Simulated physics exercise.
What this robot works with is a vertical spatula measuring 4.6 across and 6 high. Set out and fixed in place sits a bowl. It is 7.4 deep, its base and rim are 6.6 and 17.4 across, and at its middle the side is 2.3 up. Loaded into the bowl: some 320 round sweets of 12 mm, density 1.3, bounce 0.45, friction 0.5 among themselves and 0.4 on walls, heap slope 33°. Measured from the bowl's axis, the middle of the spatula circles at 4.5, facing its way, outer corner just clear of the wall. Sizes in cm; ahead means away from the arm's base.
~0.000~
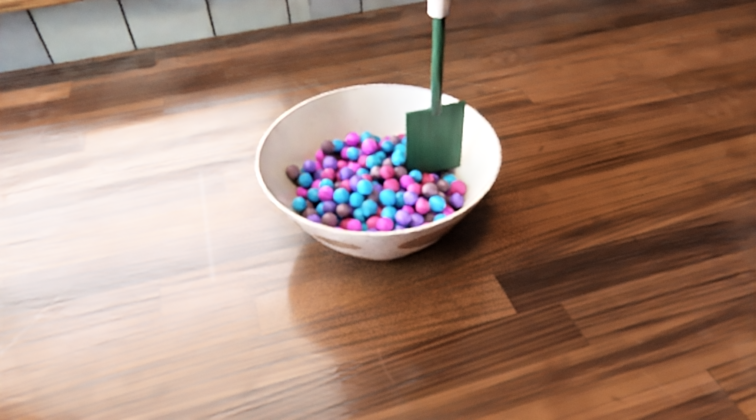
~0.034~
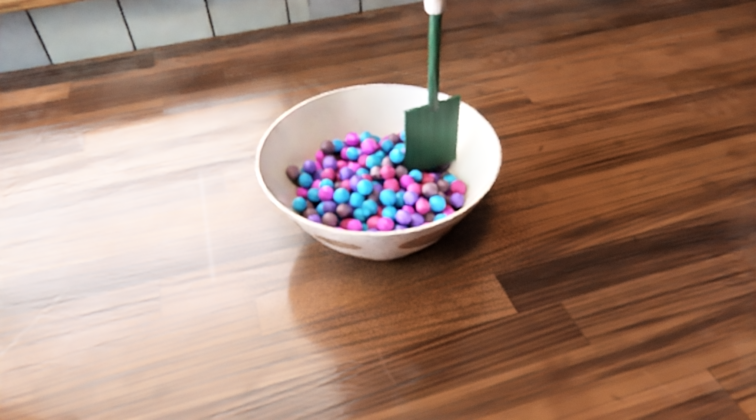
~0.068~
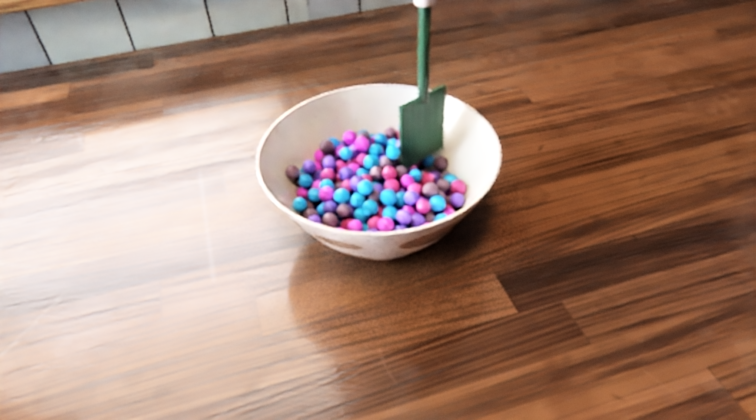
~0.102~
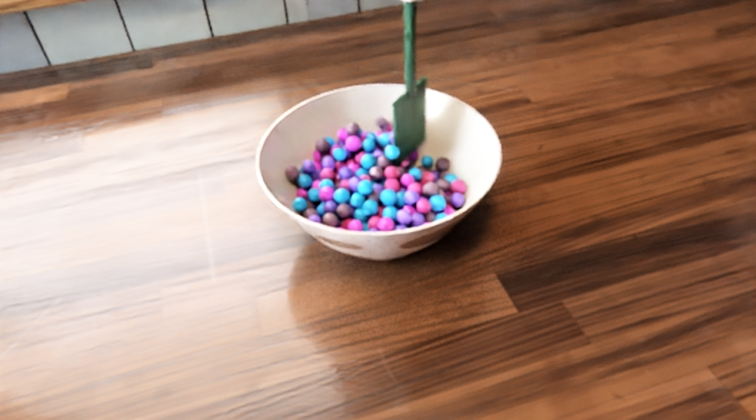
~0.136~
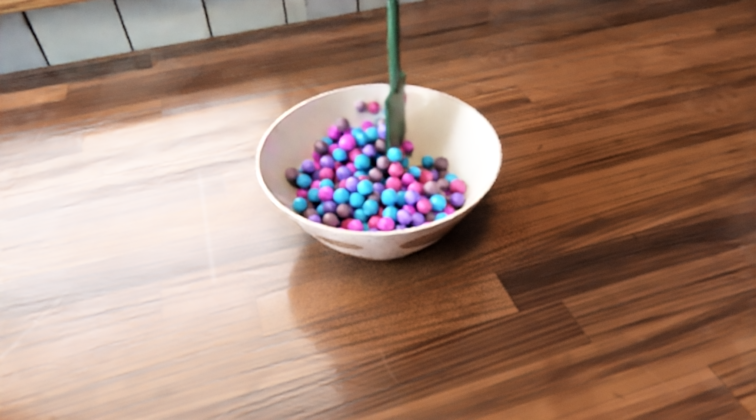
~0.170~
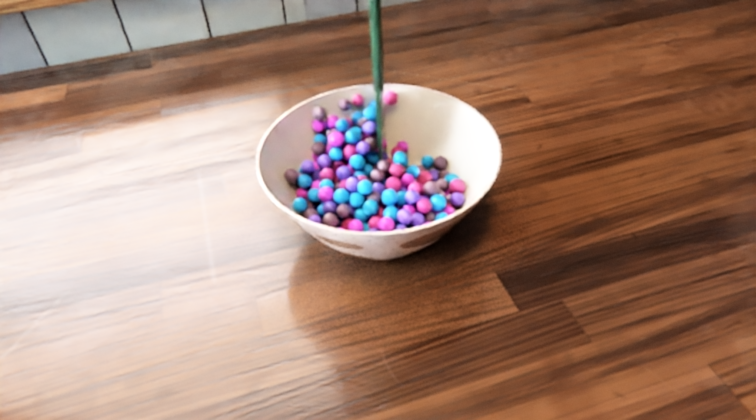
A green spatula with a white upper handle dips into a pale bowl of round blue, pink, purple and brown sweets, on a striped wooden counter seen from above at an angle. Starting at the bowl's right rear, it sweeps left along the back, turning its blade edge-on. Sweets bunch and climb at the back left, while the camera stays still.
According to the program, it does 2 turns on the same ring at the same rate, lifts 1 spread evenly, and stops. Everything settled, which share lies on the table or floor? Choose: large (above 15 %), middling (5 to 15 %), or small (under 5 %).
Middling.
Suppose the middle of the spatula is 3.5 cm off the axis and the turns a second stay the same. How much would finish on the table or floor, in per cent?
That would make it around 10 percent.
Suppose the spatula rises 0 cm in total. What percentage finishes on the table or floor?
20 per cent, roughly.
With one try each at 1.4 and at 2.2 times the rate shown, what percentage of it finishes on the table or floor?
Roughly 15 and 30 per cent.
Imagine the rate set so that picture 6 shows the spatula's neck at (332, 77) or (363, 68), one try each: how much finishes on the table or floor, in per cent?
First try: Around 25 %; second try: Around 10 %.
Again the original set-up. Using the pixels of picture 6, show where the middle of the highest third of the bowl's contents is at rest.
Near (393, 175).
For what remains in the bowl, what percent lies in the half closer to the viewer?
Close to 50 in a hundred.
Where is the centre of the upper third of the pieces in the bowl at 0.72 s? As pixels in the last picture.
About (435, 164) in the last picture.
After 0.72 s, 326° round, highest piece 9 above the table; 306 in the bowl, 13 on the table or floor.
After 1.26 s, 223° round, highest piece 8 above the table; 288 in the bowl, 30 on the table or floor, 1 in flight or on the tool.
After 1.74 s, 0° round, highest piece 6 above the table; 288 in the bowl, 31 on the table or floor.
After 2.44 s, 0° round, highest piece 6 above the table; 288 in the bowl, 31 on the table or floor.
In the end, 288 in the bowl, 31 on the table or floor. That is 10 % on the table or floor.
